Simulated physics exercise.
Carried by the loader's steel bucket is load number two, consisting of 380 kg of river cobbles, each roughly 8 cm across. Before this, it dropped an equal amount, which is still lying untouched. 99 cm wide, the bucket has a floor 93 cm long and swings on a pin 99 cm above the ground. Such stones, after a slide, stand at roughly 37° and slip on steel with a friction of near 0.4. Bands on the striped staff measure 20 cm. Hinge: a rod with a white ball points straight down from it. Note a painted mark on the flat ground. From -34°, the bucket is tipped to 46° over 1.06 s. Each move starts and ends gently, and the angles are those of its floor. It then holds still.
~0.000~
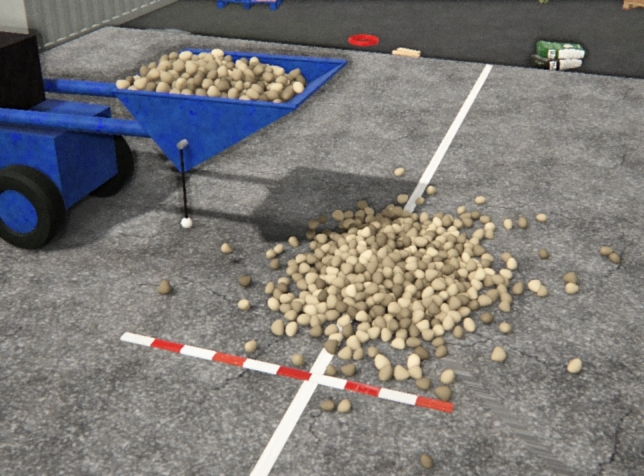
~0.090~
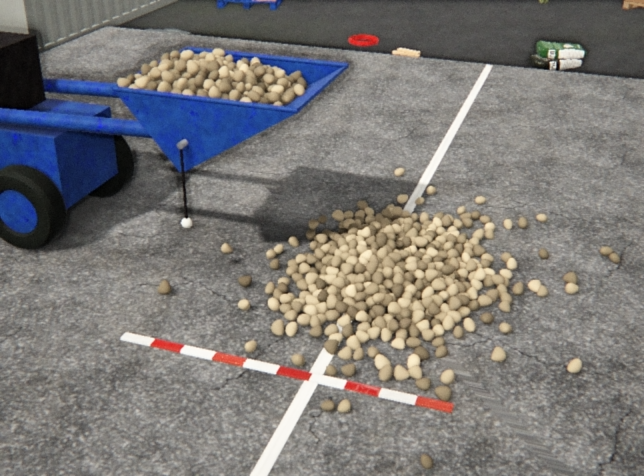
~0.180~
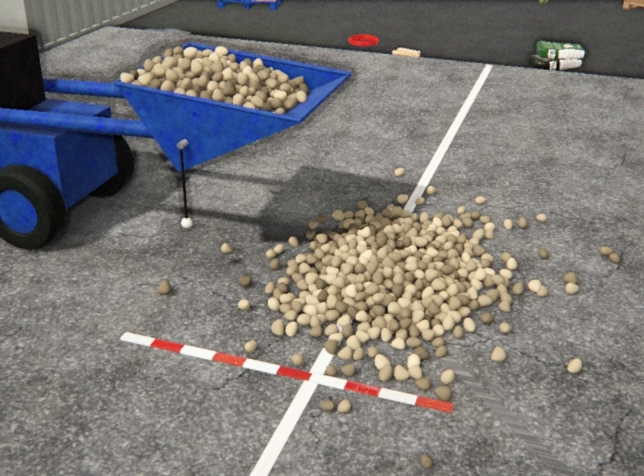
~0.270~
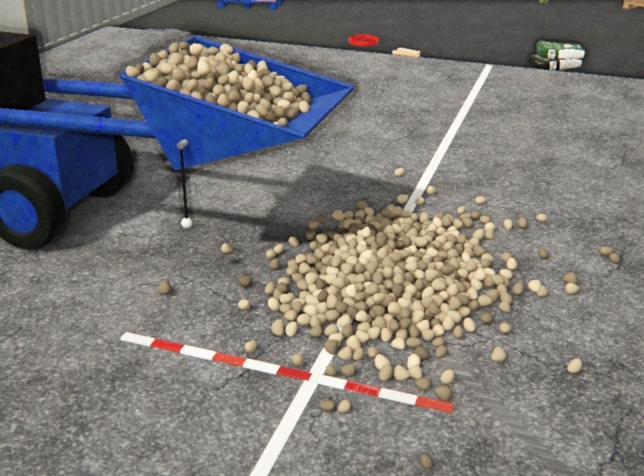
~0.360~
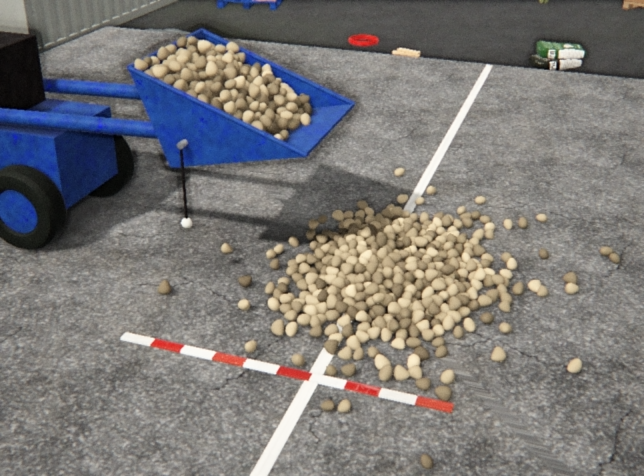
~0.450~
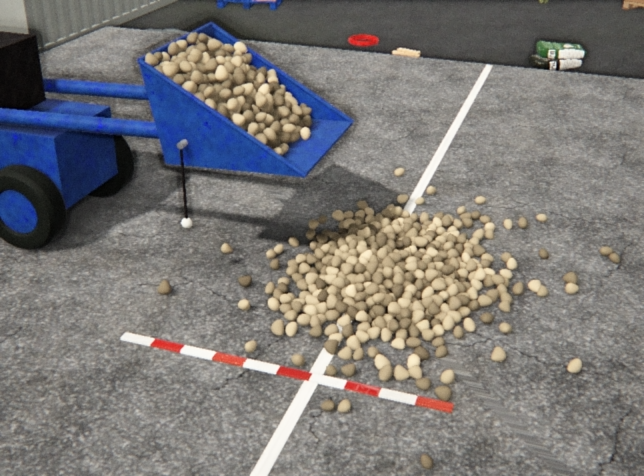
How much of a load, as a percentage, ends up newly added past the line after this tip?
10 %.
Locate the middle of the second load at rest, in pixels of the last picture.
Roughly at (314, 248) in the last picture.
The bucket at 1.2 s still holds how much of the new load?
Near 45 per cent of the load is held.
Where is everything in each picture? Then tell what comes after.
The first picture shows lip at (296, 107), floor tilted -34°, highest stones at (205, 62). The earlier load is highest near (374, 244), 20 cm above ground level, 38 % short of the line, 62 % past the line.
The second picture shows lip at (297, 111), floor tilted -32°, highest stones at (201, 61); the stones move at 0.2 m/s on average.
The third picture shows lip at (301, 121), floor tilted -28°, highest stones at (194, 58); the stones move at 0.3 m/s on average.
In the fourth picture, the bucket is at -21°, its lip at (304, 136); the top of the load is at (193, 51); the stones move at 0.4 m/s on average.
The fifth picture shows lip at (306, 155), floor tilted -13°, highest stones at (197, 46); the stones move at 0.5 m/s on average.
In the sixth picture, the bucket is at -3°, its lip at (305, 176); the top of the load is at (203, 43); the stones move at 0.6 m/s on average.
After 0.8 s the floor is at 34°; in per cent of one load, 99 in the bucket, 40 short of the line, 62 past the line; the foremost stones are at (570, 282).
After 1.2 s the floor is at 46°; in per cent of one load, 43 in the bucket, 95 short of the line, 63 past the line; the foremost stones are at (570, 282).
After 1.5 s the floor is at 46°; in per cent of one load, 8 in the bucket, 122 short of the line, 71 past the line; the foremost stones are at (570, 282).
After 4.0 s the floor is at 46°; in per cent of one load, 0 in the bucket, 128 short of the line, 72 past the line; the foremost stones are at (570, 282). Net gain past the line, 10.
